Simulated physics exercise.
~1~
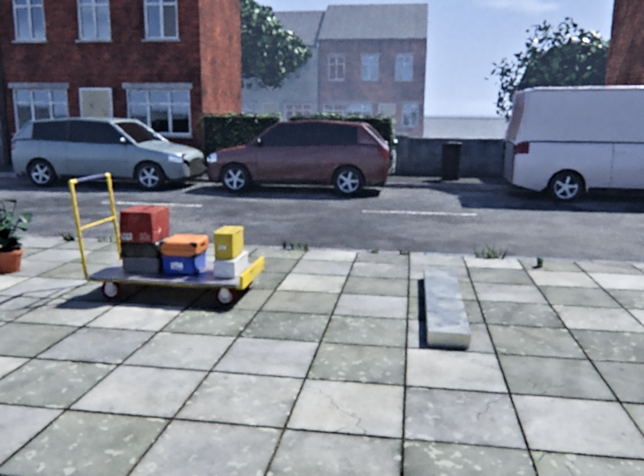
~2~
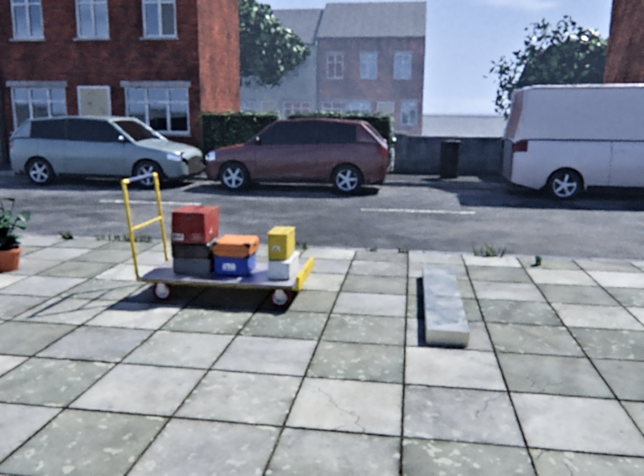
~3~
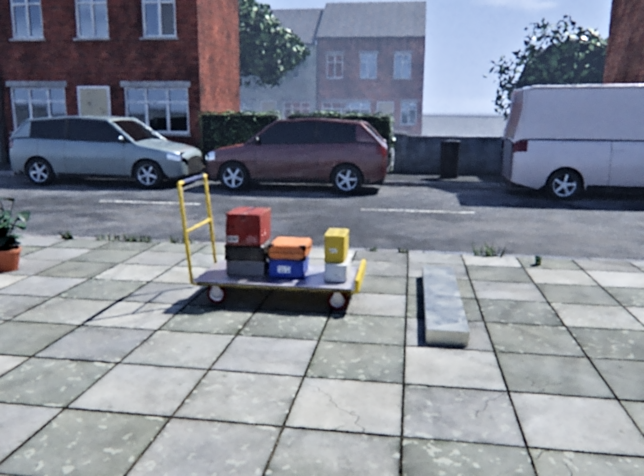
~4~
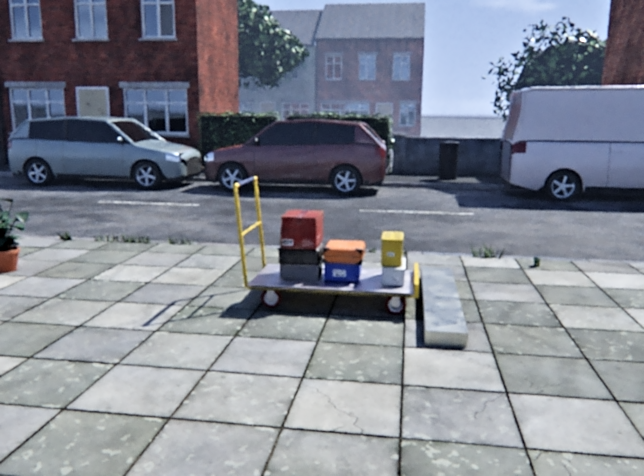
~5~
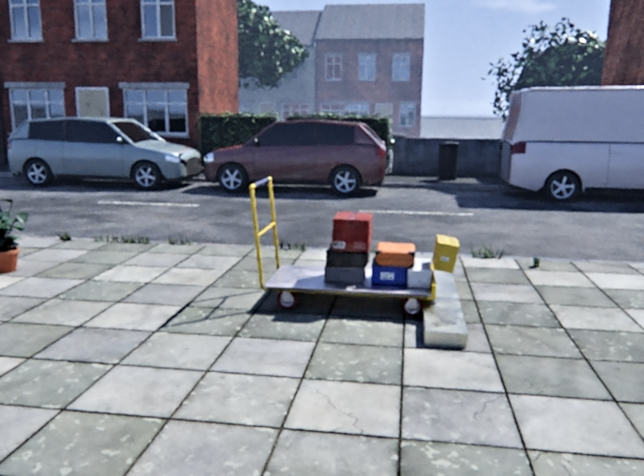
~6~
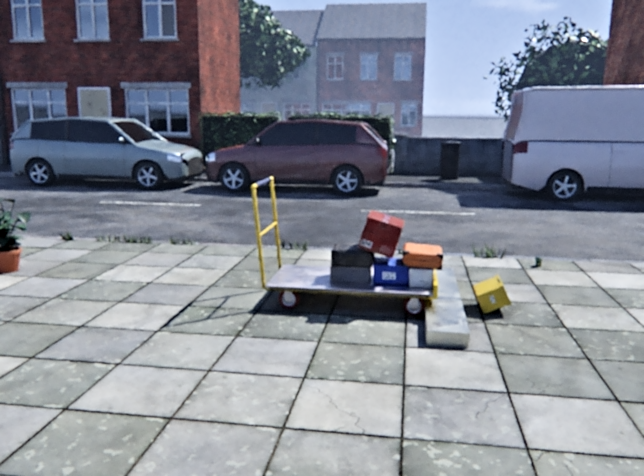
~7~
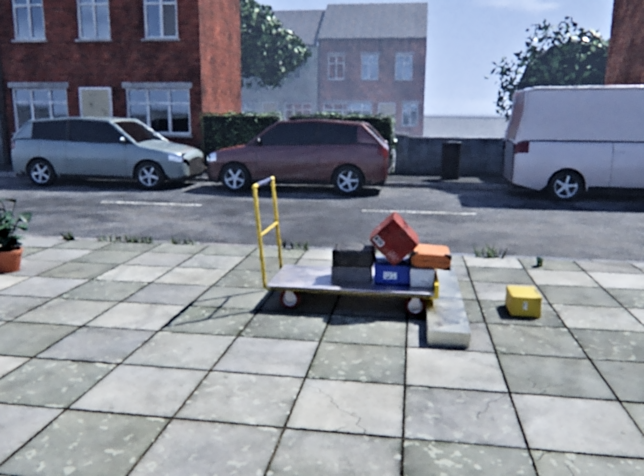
On a paved street, a loaded trolley rolls right into a kerb, throwing off its yellow box.
